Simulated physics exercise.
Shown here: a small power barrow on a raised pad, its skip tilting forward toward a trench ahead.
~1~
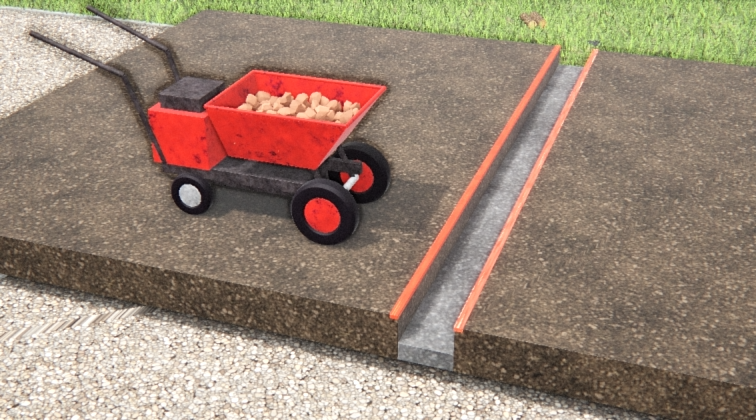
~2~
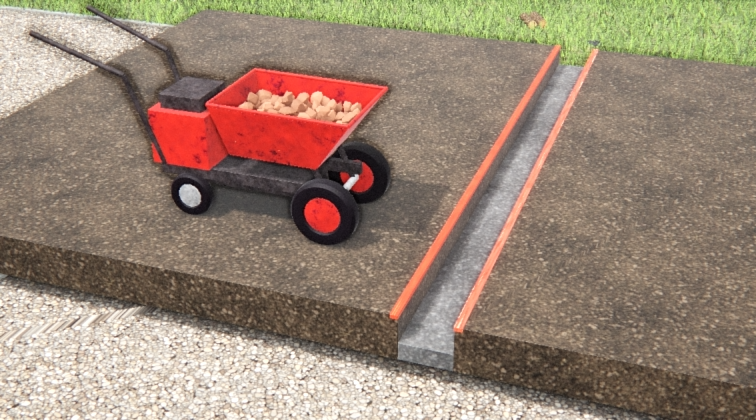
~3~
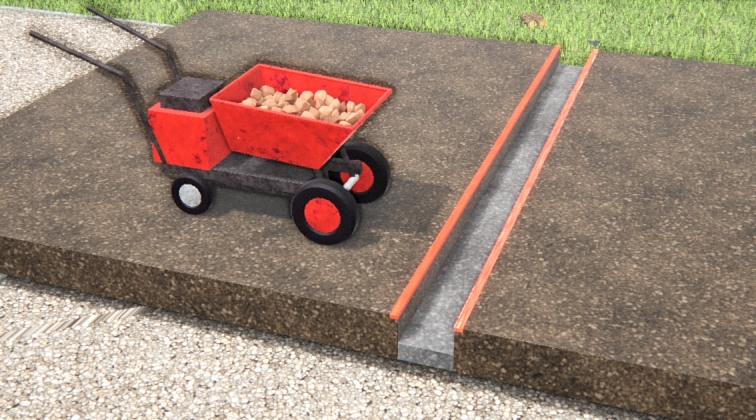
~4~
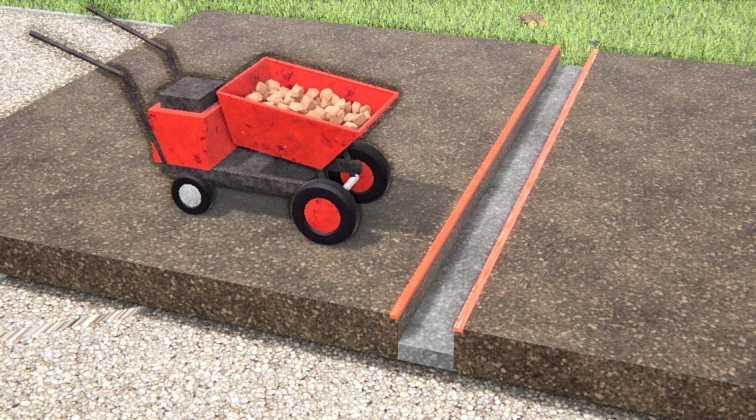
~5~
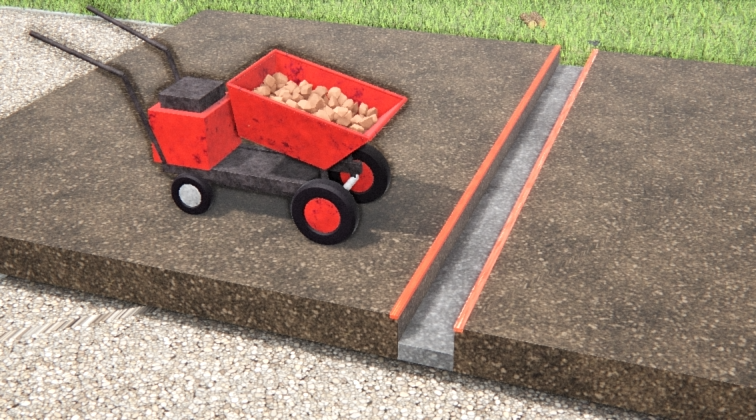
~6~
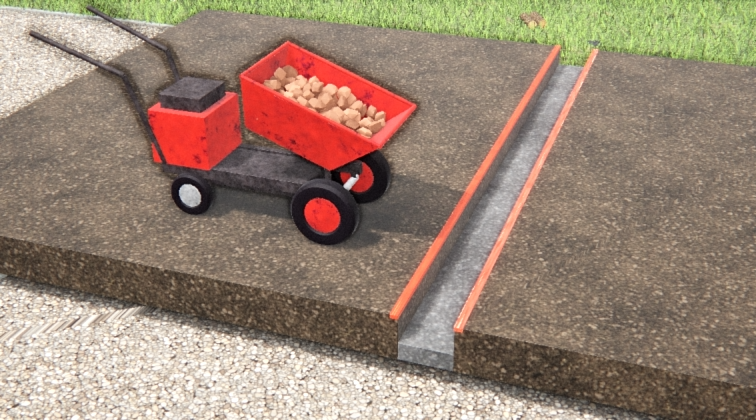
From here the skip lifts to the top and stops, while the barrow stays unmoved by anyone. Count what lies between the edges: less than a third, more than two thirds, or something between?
Going by that, the trench clears two thirds of the load.
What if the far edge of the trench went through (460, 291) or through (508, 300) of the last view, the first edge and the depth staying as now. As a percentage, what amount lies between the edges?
In order: 70 per cent, then 100 per cent.
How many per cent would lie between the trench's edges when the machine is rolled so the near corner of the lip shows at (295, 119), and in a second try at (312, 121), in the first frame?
Okay, so the first one ends at 40 % and the second at 50 %.
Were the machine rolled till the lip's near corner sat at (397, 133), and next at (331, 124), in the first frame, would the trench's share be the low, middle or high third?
For the first case, below one third; for the second case, over two thirds.
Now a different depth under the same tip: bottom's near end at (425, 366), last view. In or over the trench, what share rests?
The share would be roughly 100 per cent.
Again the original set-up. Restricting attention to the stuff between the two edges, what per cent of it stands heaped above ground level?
I'd say around 20 percent.
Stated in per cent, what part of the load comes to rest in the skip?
Close to 5 per cent, give or take.
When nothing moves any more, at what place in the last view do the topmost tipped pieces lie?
Top estimate: About (459, 227).
Soon after the last picture, skip tipped steeply; all in the skip.
A little later, skip tipped right over; most in the skip; a stray few short of the trench; a small part in or heaped over the trench; a stray few falling.
Later still, skip tipped right over; a small part in the skip; a stray few short of the trench; most in or heaped over the trench; a small part beyond it.
By the end, skip tipped right over; a stray few in the skip; a stray few short of the trench; most in or heaped over the trench; a small part beyond it.
